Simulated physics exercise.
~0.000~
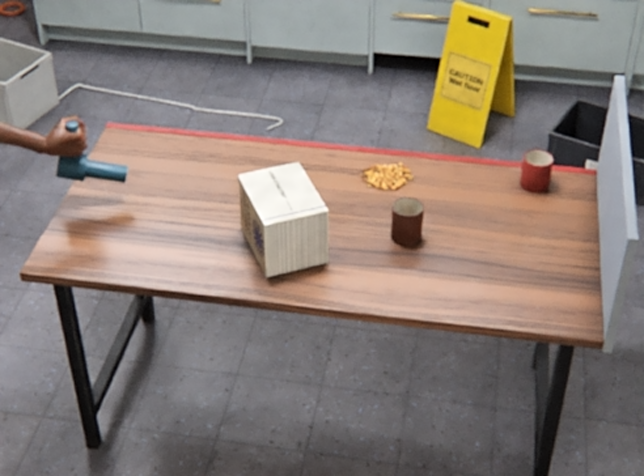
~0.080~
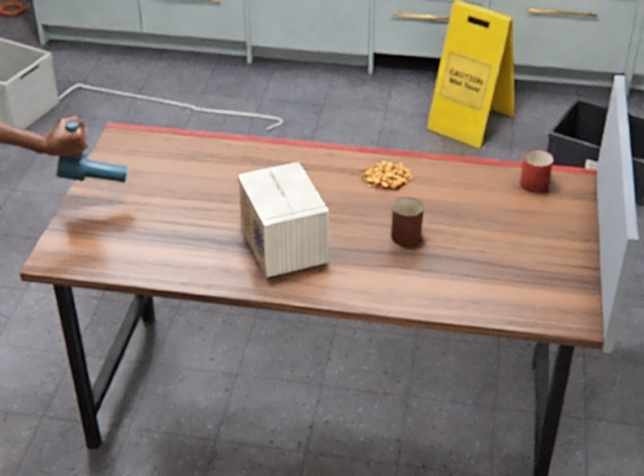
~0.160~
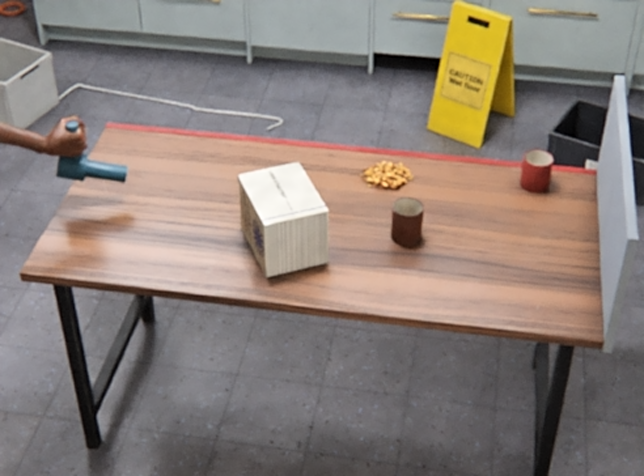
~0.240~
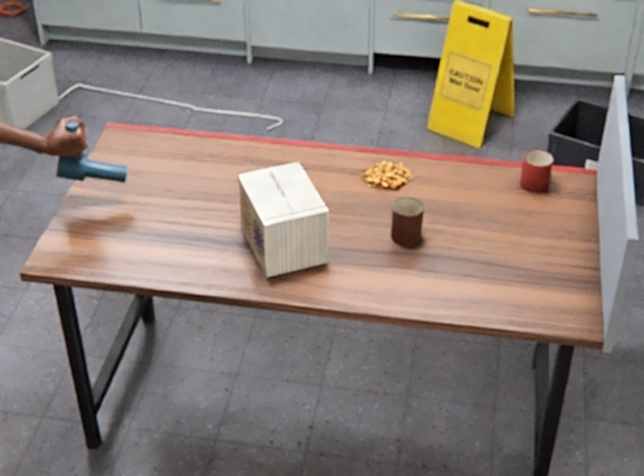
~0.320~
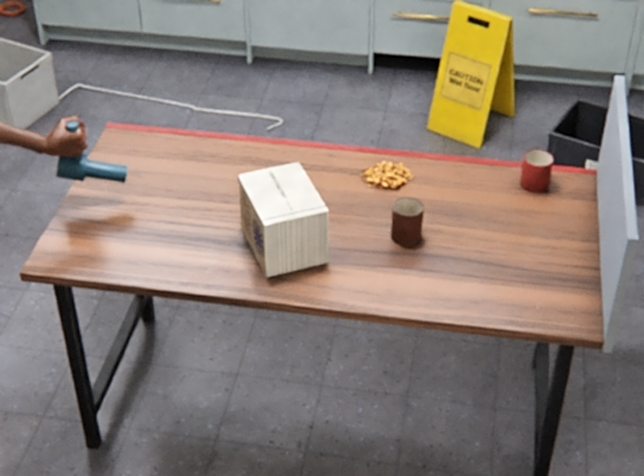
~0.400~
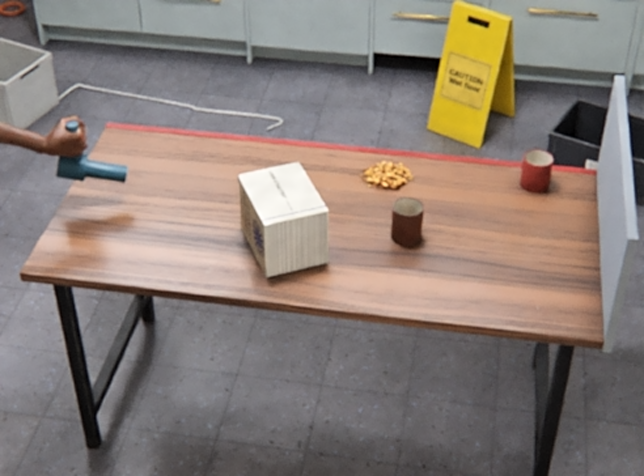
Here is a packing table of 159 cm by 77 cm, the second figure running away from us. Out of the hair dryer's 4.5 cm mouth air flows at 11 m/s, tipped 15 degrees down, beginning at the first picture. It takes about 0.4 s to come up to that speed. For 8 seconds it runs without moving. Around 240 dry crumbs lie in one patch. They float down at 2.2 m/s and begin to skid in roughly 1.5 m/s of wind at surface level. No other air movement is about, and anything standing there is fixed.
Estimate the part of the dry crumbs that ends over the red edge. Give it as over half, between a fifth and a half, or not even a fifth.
Above fifty percent make it.
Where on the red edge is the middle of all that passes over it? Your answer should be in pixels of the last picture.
About (503, 161).
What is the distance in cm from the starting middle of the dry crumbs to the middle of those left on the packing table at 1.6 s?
Centre offset: Approx. 45 cm.
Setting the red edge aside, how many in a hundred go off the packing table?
The figure is near 0 %.
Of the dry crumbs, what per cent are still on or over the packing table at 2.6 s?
Roughly 15 per cent.
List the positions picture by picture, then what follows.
In the first picture, the middle of the dry crumbs is near (387, 177), none has stirred yet and the mouth of the hair dryer is at (127, 175).
In the second picture, the middle of the dry crumbs is near (387, 174), none has stirred yet and the red edge is centred on (345, 146).
In the third picture, the middle of the dry crumbs is near (387, 174), none has stirred yet, the top of a mug is at (408, 206) and the top of a mug is at (539, 158).
In the fourth picture, the middle of the dry crumbs is near (387, 174) and none has stirred yet.
In the fifth picture, the middle of the dry crumbs is near (387, 174) and none has stirred yet.
In the sixth picture, the middle of the dry crumbs is near (387, 174) and none has stirred yet.
After 1.6 s, 84 % are over the red edge; the middle of those still in play is near (527, 175); 84 % have settled or left.
After 2.6 s, 85 % are over the red edge; 86 % have settled or left.
After 4.4 s, 88 % are over the red edge; 90 % have settled or left.
After 8.0 s, at the end, 88 % are over the red edge.
